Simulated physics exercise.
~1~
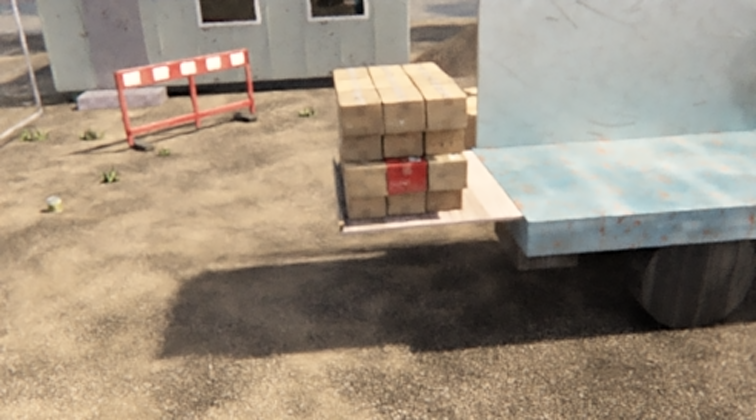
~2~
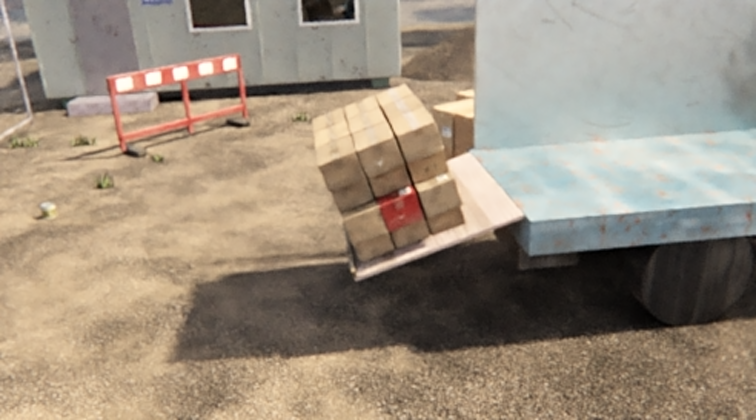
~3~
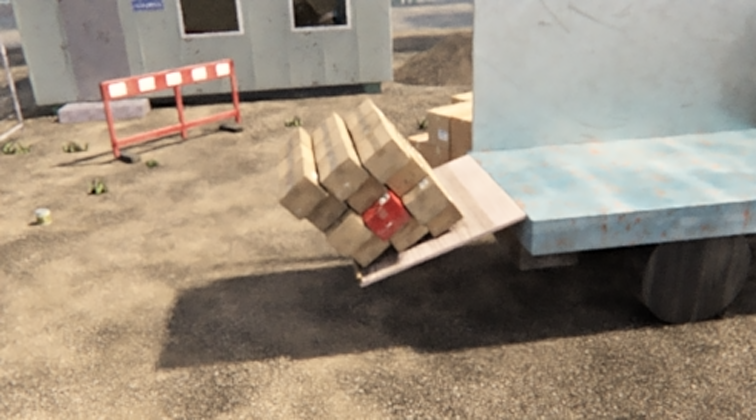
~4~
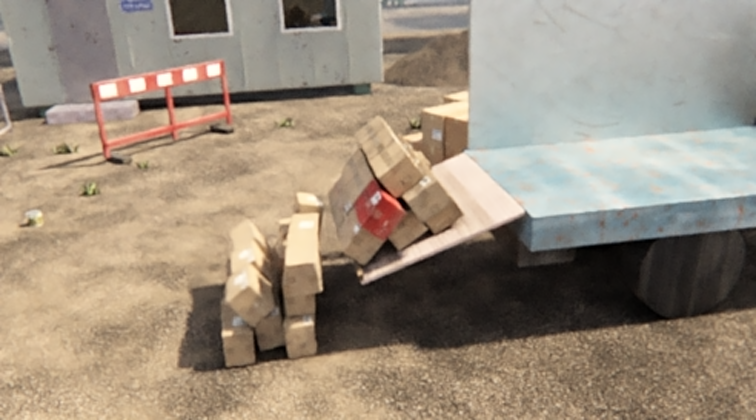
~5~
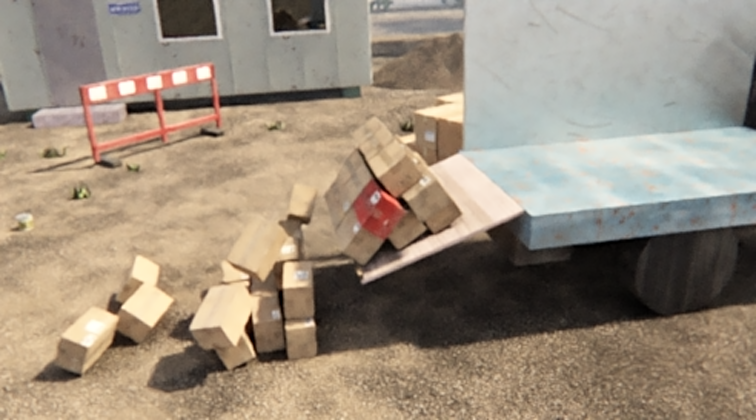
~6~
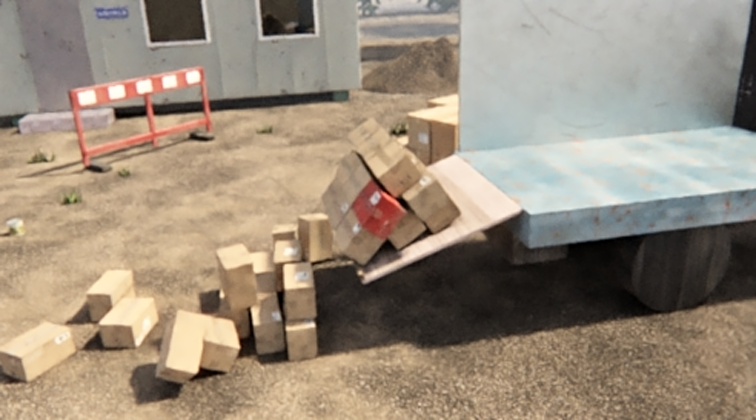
A stack of cardboard boxes tipped over and partly spilled off a lorry's tail lift as its outer edge sank, tumbling left onto the dirt, while the rest, including the red one, stayed leaning on the sloping platform.
